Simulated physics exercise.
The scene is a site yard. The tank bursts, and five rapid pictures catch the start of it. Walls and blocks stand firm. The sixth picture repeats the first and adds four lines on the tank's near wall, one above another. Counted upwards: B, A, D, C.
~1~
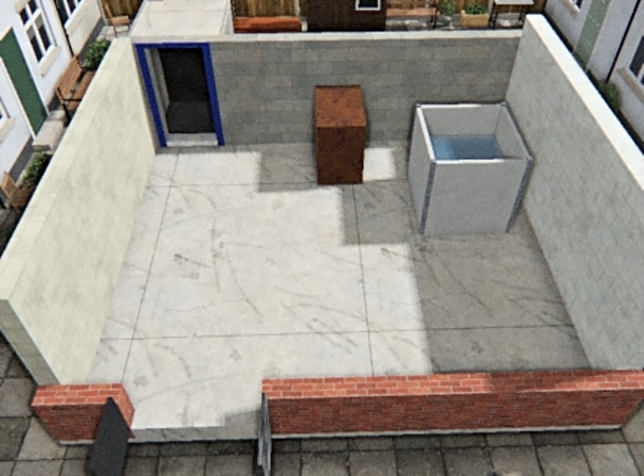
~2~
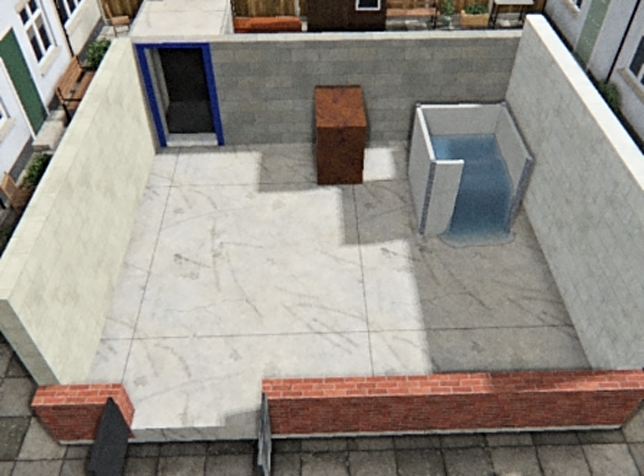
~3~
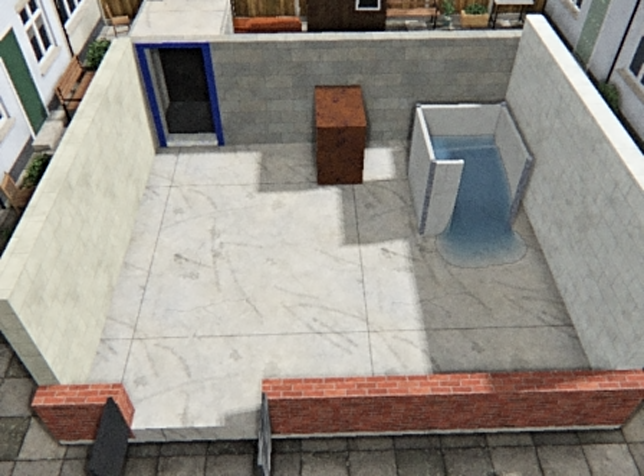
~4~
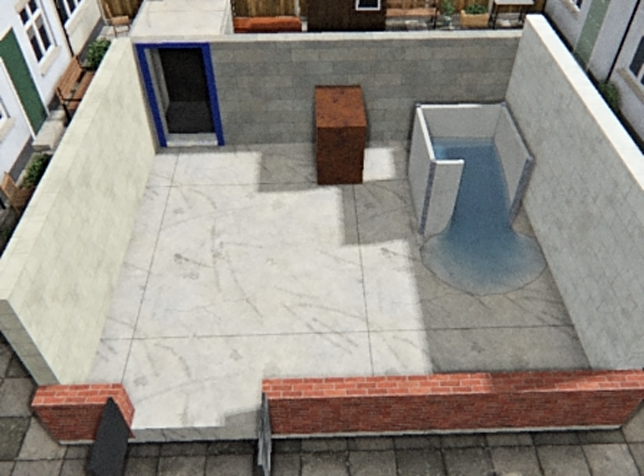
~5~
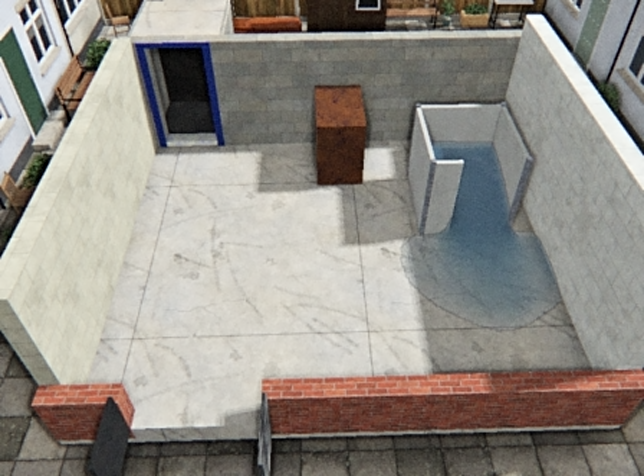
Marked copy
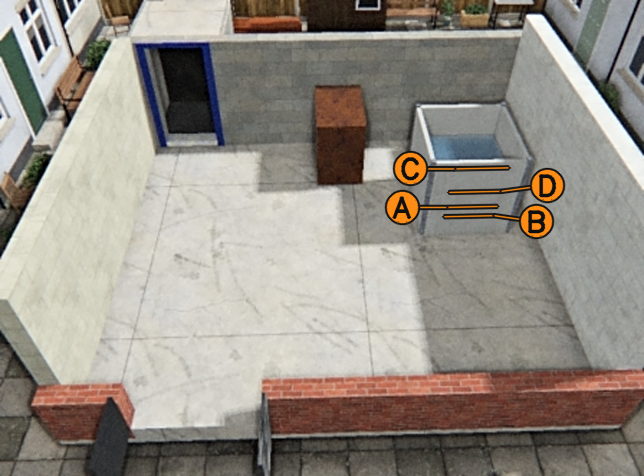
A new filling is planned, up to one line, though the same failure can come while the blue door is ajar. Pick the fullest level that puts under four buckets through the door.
Go for D.
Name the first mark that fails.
It is C.
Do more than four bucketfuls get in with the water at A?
No.
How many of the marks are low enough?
Three.
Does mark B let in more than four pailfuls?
No.
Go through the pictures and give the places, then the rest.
In the first frame, water in the tank at rest, its middle at (465, 160); foot of the blue doorway at (193, 146); open gate at (192, 379).
In the second frame, front seen at (446, 237), 1 % of the ground wet.
In the third frame, front seen at (456, 262), 3 % of the ground wet.
In the fourth frame, front seen at (482, 291), 6 % of the ground wet.
In the fifth frame, front seen at (491, 324), 10 % of the ground wet.
On the marked copy, A at (471, 206); B at (469, 216); C at (481, 168); D at (475, 191); from the bottom up B, A, D, C.
Choosing A, nothing gets over.
Choosing B, nothing gets over.
Choosing C, about 10 bucketfuls get in.
Choosing D, a bucket or two gets in.
